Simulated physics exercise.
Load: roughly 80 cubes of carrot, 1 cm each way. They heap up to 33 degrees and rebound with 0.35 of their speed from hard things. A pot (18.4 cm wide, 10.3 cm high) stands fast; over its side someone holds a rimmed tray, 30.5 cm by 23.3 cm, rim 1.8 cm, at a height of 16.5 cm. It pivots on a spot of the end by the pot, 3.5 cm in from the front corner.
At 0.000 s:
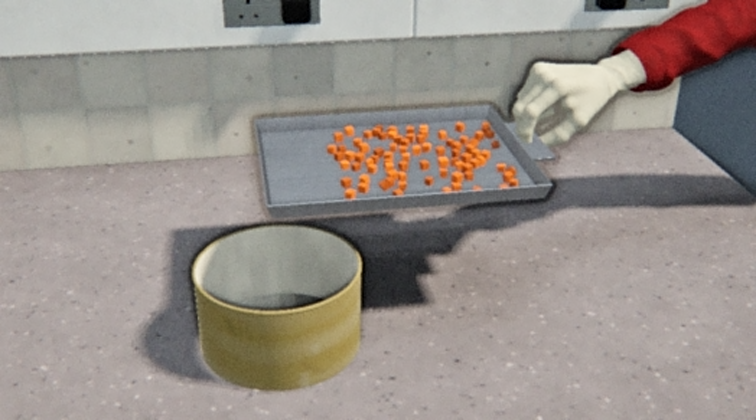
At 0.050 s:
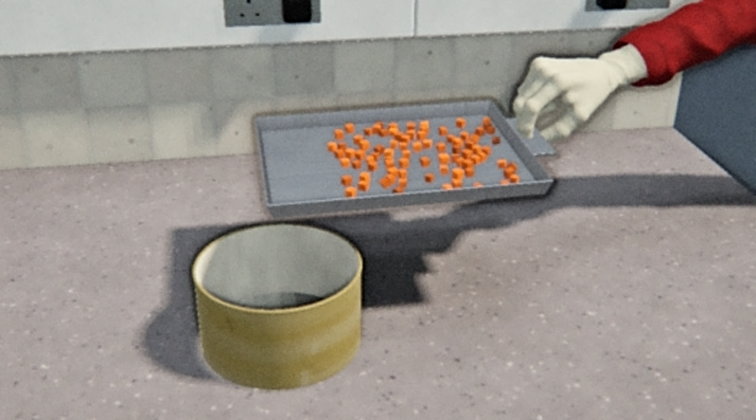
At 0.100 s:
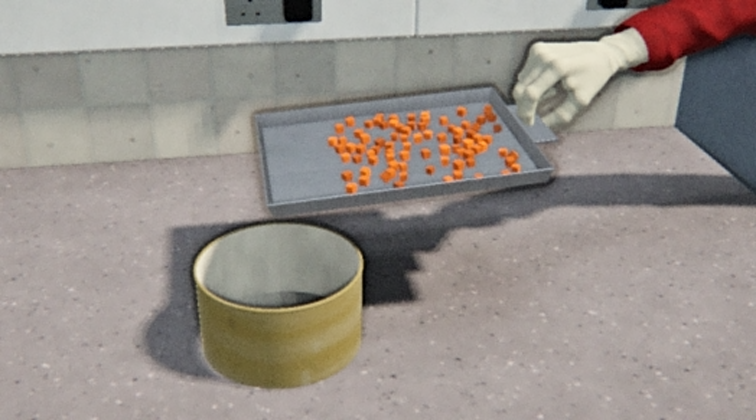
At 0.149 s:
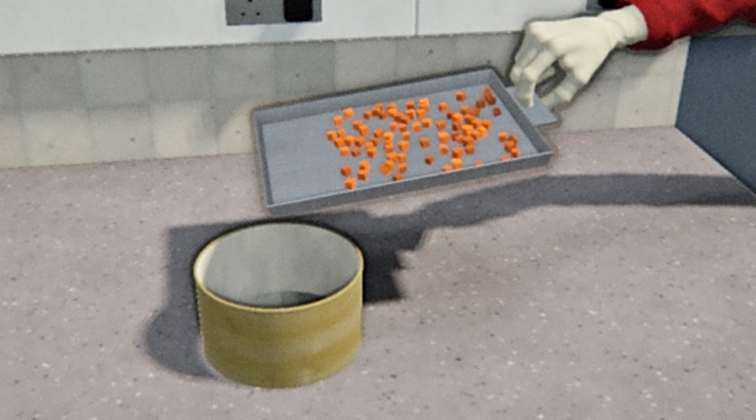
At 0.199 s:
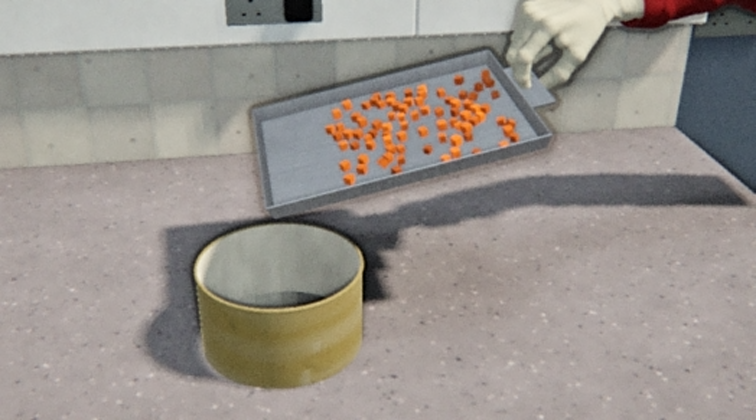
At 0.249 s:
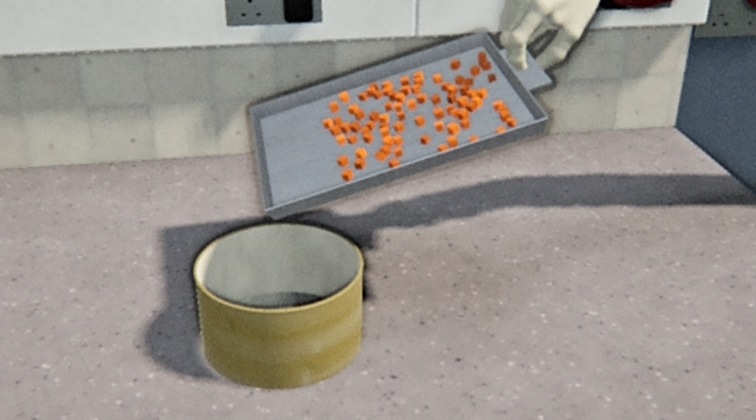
A speckled grey-pink worktop with a tiled strip and wall sockets behind it is seen from slightly above by a still camera. A white-gloved hand in a red sleeve holds a grey rimmed tray of small orange carrot cubes, behind and right of a round yellowish pot. The hand raises the tray's right end, steepening its slope down to the left, while the cubes stay scattered across it.
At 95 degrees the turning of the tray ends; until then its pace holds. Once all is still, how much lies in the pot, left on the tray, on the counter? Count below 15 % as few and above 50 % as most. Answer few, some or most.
Pot most, tray few, counter some.
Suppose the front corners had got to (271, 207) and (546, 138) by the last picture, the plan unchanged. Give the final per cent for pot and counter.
Pot 90, counter 10.
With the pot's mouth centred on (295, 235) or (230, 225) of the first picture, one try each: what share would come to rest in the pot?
About 20 and 45 per cent.
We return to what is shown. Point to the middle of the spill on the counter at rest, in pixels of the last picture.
Near (43, 389).
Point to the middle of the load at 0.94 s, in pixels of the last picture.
Near (216, 292).
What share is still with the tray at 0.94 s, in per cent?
Roughly 15 per cent.
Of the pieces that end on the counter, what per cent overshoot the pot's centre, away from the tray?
Some 100 per cent.
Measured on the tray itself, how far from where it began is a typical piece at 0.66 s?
Some 9 cm.
Then, at 0.66 s, tilt 54 degrees; the tray holds 100 %, the pot 0 %.
Then, at 0.94 s, tilt 80 degrees; the tray holds 15 %, the pot 40 %.
After 1.32 s, tilt 95 degrees; the tray holds 0 %, the pot 60 %.
At rest (2.3 s), pot 60 %, tray 0 %, counter 40 %.
